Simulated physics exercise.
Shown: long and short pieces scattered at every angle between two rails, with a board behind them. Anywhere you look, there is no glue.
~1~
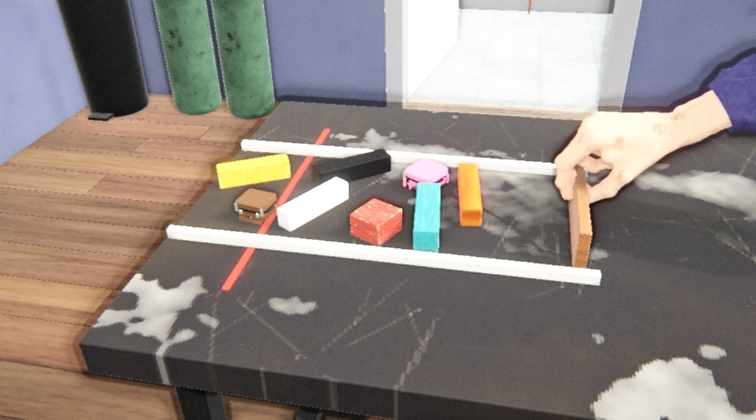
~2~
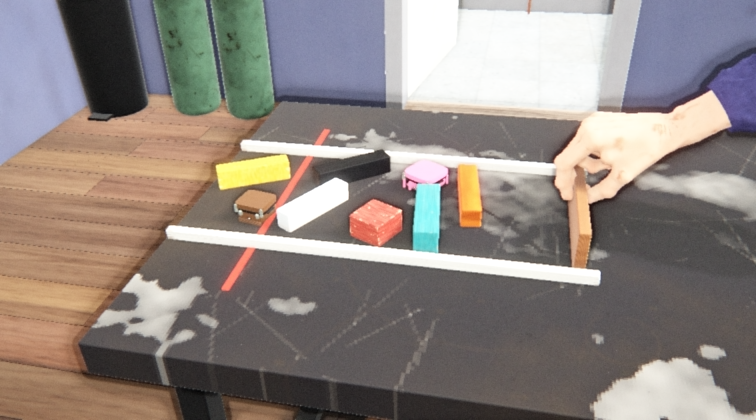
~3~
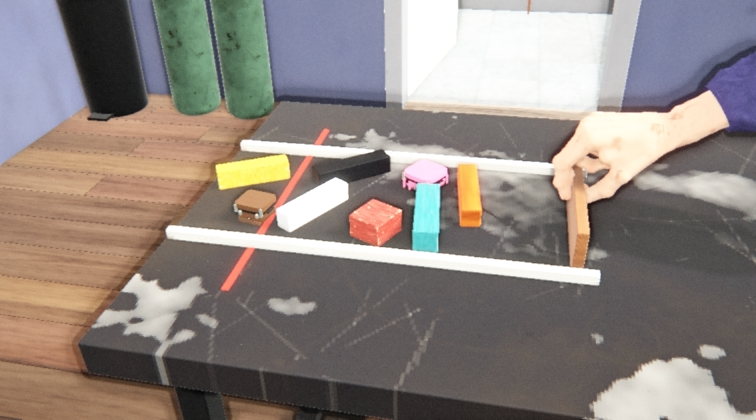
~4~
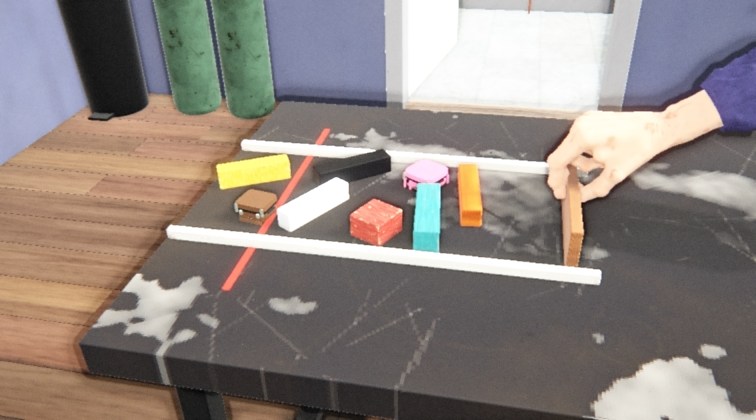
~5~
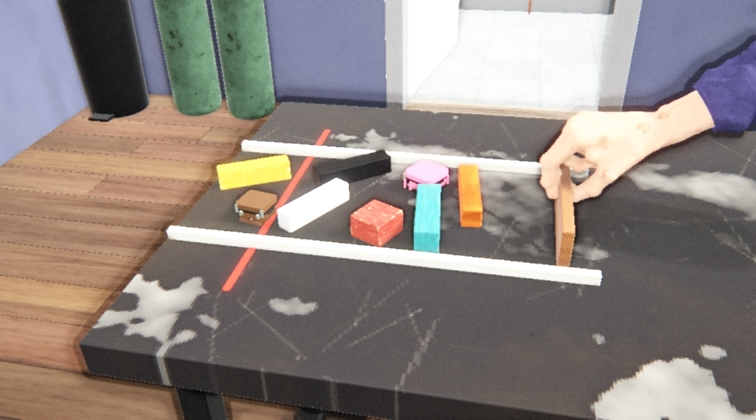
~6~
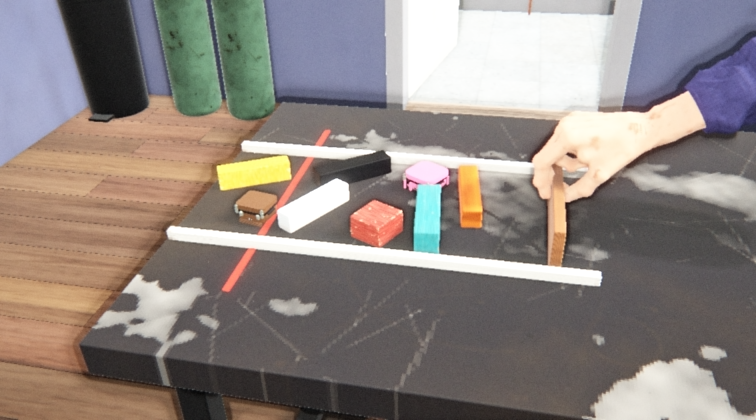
A hand in a dark purple sleeve slides an upright brown board slowly and slightly leftward across a dark, white-blotched tabletop, seen from above at an angle by a still camera. Between two white rails lie yellow and black bars, a small brown case and white stick, then a red block, pink case, teal bar and orange bar. The pieces stay still, with red tape crossing the left side.
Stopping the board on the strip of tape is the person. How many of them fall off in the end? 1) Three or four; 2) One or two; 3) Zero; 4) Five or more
Option 2: One or two.
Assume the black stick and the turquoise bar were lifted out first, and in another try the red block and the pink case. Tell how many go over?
Well, the first time you'd get 0, and the next time 0.
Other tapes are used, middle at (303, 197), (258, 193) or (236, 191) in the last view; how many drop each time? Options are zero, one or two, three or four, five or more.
Result per tape, as listed: No fall at all; three or four; five or over.
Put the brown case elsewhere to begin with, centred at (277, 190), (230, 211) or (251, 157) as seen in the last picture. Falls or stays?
One place at a time, it keeps its place; then it goes down; then it goes down.
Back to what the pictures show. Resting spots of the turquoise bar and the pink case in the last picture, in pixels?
Listed as asked: First (248, 204), and then (264, 172).
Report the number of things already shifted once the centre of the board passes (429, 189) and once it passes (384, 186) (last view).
4 by the first point, 6 by the second.
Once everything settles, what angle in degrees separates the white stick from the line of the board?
Somewhere near 20 degrees, I'd say.
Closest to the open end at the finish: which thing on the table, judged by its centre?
Going by centres, it is the yellow bar.
Early on, none off yet; yellow bar at rest near (254, 173); brown case at rest near (258, 209); white stick at rest near (314, 205).
A while later, none off yet; yellow bar travelled a little near (234, 173); brown case travelled about its own width near (219, 201); white stick travelled about its own width near (251, 198).
Finally, the number that fall off is one or two; lost, brown case.
